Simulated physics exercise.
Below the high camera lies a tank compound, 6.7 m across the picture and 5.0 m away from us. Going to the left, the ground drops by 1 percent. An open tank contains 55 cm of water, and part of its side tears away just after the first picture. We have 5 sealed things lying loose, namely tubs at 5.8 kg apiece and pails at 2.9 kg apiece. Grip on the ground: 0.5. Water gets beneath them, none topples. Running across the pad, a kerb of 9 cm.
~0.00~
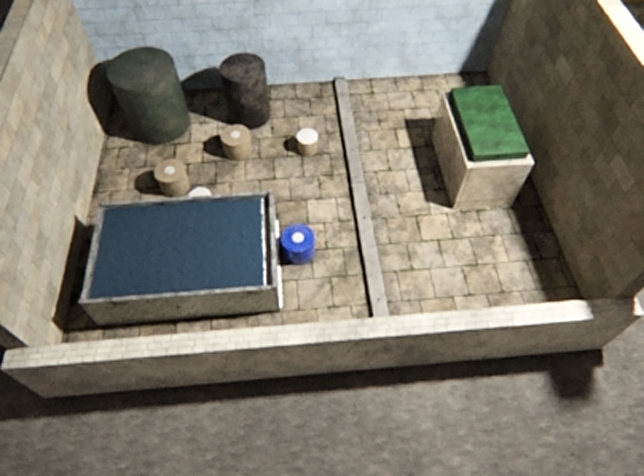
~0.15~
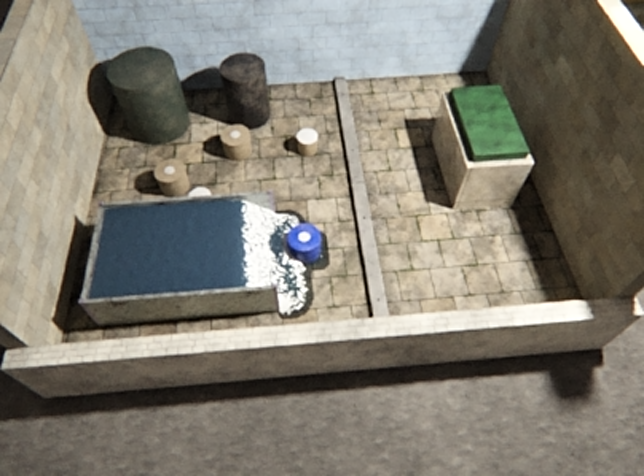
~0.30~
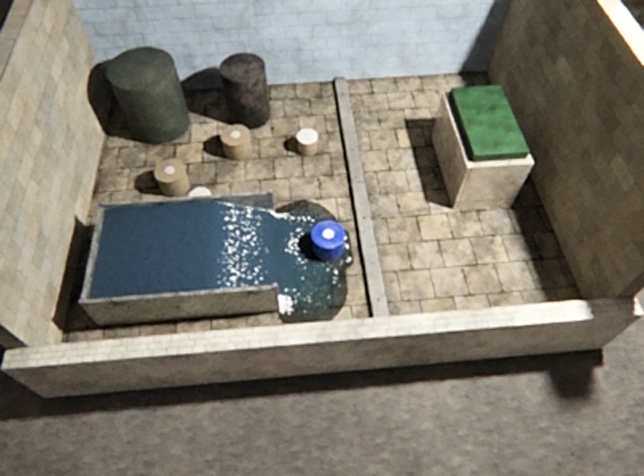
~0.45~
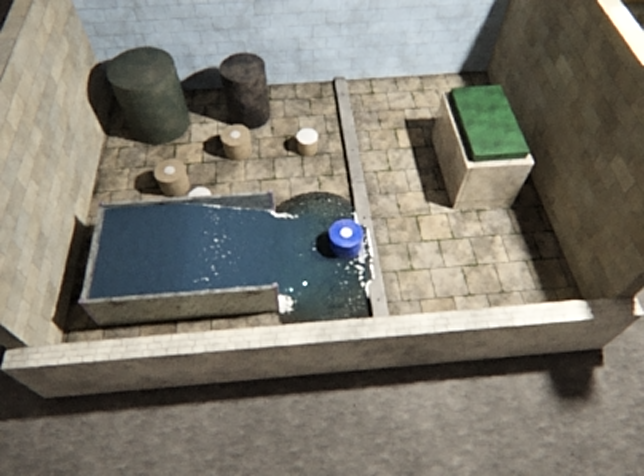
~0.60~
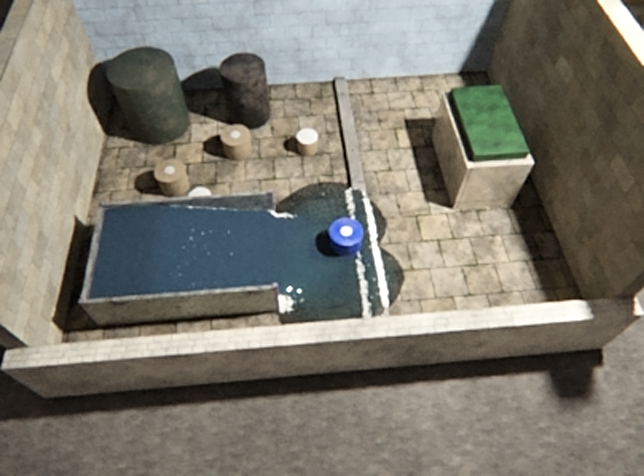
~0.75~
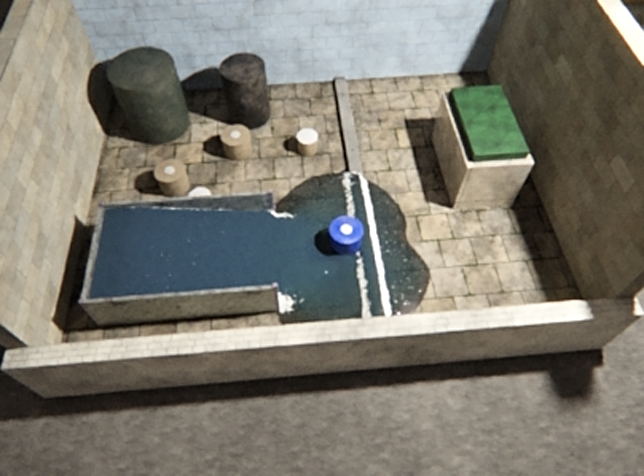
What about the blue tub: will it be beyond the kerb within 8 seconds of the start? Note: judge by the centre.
Watch the blue tub: It clears the kerb.
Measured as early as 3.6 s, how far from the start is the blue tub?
About 250 cm.
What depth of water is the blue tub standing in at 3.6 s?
I'd say around 6 cm.
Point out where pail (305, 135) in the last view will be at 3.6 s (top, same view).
Near (277, 133).
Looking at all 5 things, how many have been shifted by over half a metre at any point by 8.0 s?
3 of them.
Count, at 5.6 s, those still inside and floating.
At that moment it comes to 1.
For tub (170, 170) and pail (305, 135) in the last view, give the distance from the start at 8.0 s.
In turn: 5 cm, 200 cm.
After 1.6 s the blue tub is near (381, 213), 1.2 m from its start, aground; 1 of 5 are over the mark; 0 afloat.
After 3.6 s the blue tub is near (460, 209), 2.3 m from its start, afloat; 1 of 5 are over the mark; 1 afloat.
After 5.6 s the blue tub is near (425, 219), 1.7 m from its start, afloat; 1 of 5 are over the mark; 1 afloat.
After 8.0 s the blue tub is near (377, 146), 2.0 m from its start, afloat; 1 of 5 are over the mark; 3 afloat.
